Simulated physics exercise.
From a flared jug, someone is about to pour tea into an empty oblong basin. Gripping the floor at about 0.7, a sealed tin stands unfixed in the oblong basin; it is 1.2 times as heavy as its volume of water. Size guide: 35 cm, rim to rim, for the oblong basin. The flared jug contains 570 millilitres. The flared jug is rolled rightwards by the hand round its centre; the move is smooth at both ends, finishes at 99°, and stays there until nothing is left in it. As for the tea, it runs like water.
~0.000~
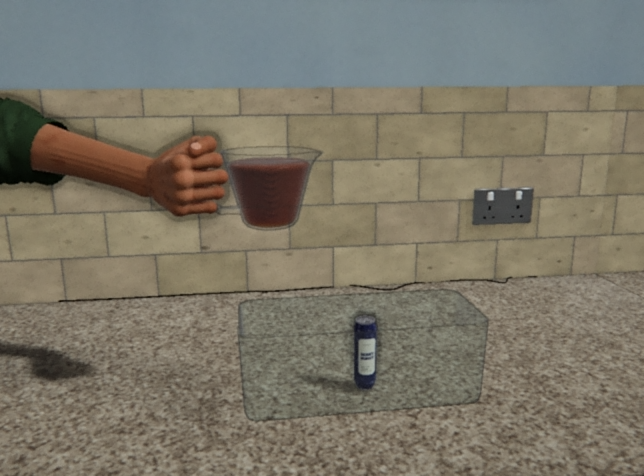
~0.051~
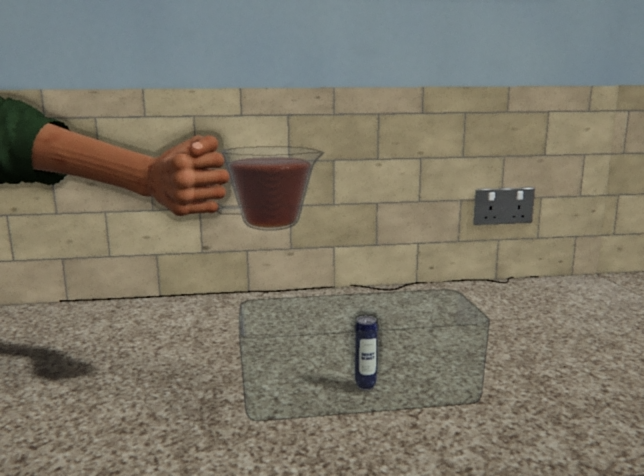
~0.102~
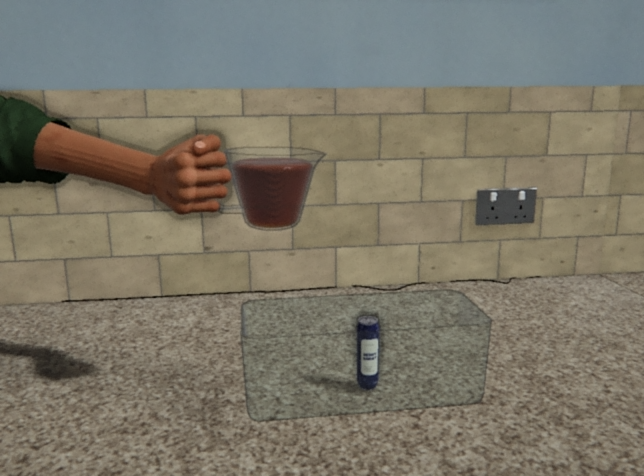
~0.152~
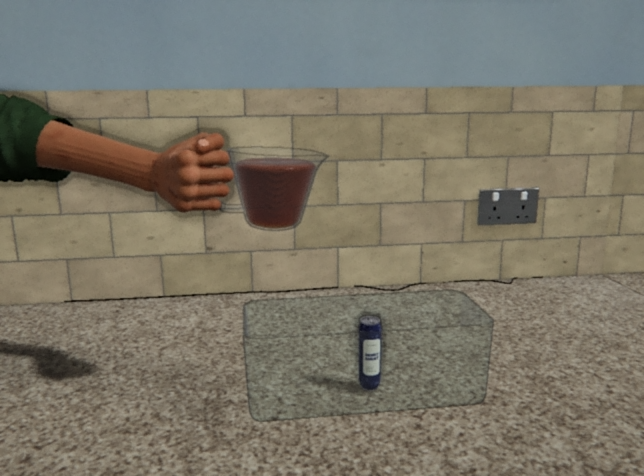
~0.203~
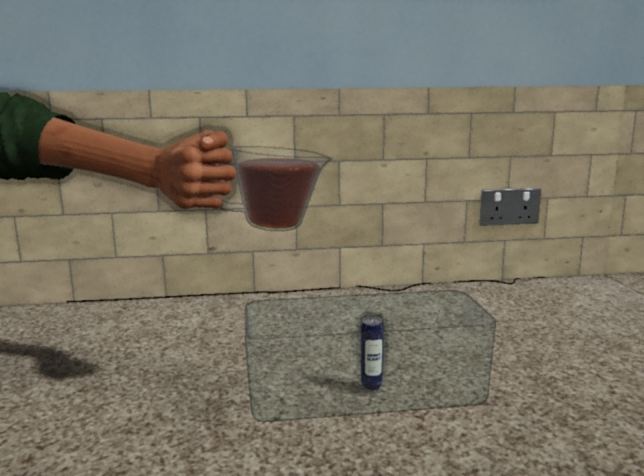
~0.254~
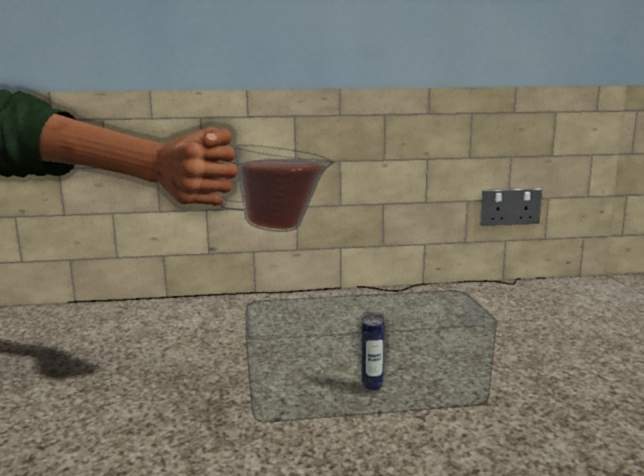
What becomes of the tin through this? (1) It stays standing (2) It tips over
1.
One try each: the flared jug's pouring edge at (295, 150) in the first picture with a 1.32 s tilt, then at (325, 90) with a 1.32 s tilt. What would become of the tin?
Try 1: Still standing; try 2: Still standing.
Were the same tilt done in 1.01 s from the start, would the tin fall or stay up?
In that case the tin stays vertical.
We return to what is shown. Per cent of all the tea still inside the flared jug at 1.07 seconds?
Share remaining: Approx. 14 %.
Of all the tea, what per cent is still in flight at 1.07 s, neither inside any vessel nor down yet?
Around 22 percent of it is airborne.
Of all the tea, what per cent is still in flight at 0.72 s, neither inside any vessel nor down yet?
24 %.
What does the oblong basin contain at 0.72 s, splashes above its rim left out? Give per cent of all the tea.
The basin holds roughly 6 in a hundred parts at that moment.
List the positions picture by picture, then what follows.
In the first picture, it leans 0°; its right rim is at (323, 151); the tea meets the walls at (227, 163) and (310, 161); the oblong basin's rim runs from (239, 320) to (472, 306); the tin's top is at (365, 323).
In the second picture, it leans 0°; its right rim is at (324, 151); the tea meets the walls at (228, 163) and (311, 161).
In the third picture, it leans 1°; its right rim is at (327, 153); the tea meets the walls at (230, 163) and (313, 162).
In the fourth picture, it leans 3°; its right rim is at (330, 155); the tea meets the walls at (234, 163) and (316, 162).
In the fifth picture, it leans 6°; its right rim is at (333, 157); the tea meets the walls at (237, 163) and (320, 163).
In the sixth picture, it leans 9°; its right rim is at (335, 161); the tea meets the walls at (240, 164) and (324, 164).
By 0.72 s the tilt is 57° and 70 per cent is still to pour; the tin stands where it began.
By 1.07 s the tilt is 90° and 14 per cent is still to pour; the tin stands where it began.
By 1.43 s the tilt is 99° and 0 per cent is still to pour; the tin stands where it began.
By 1.82 s the tilt is 99° and 0 per cent is still to pour; the tin stands where it began.
At rest the tin stands where it began.
